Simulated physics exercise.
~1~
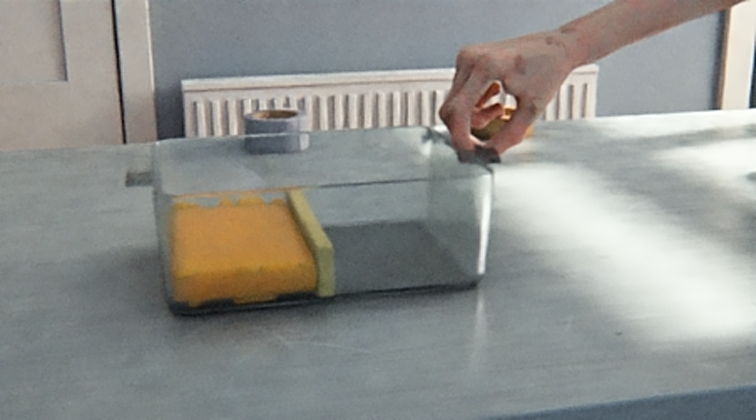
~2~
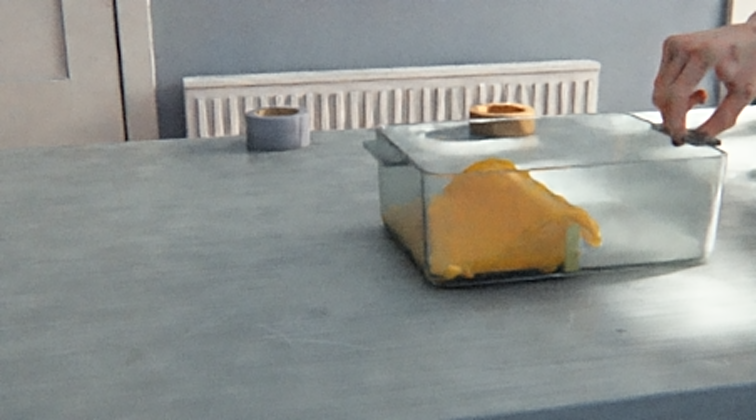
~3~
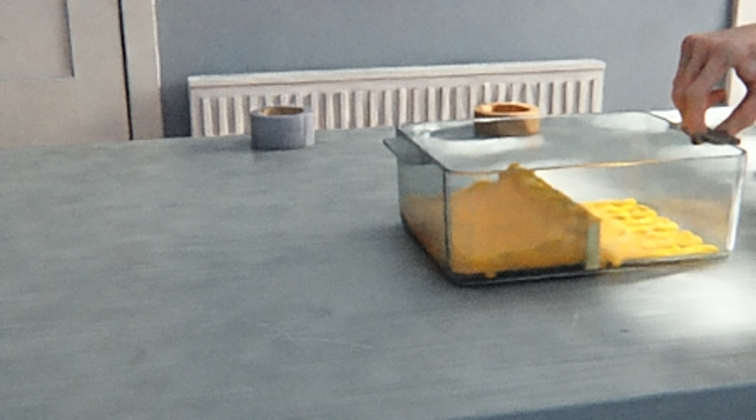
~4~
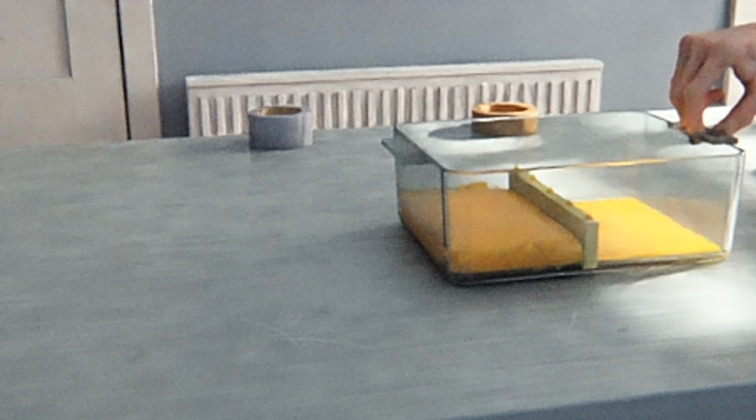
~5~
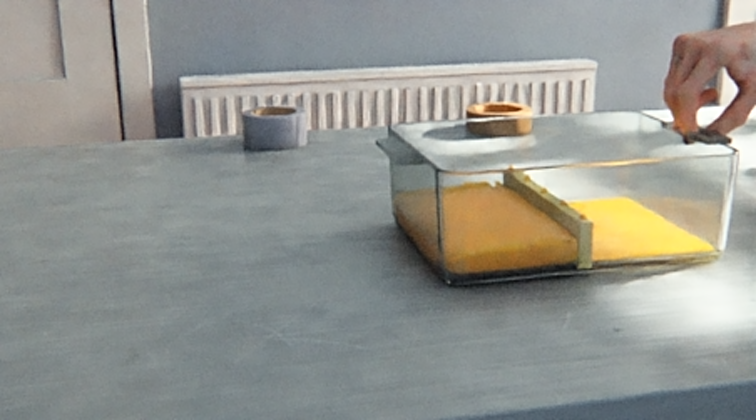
A clear oblong tub with orange juice in its left part was pulled to the right across a grey table by a hand, and the juice surged up and spilled over the divider, leaving a shallow layer in the right part.
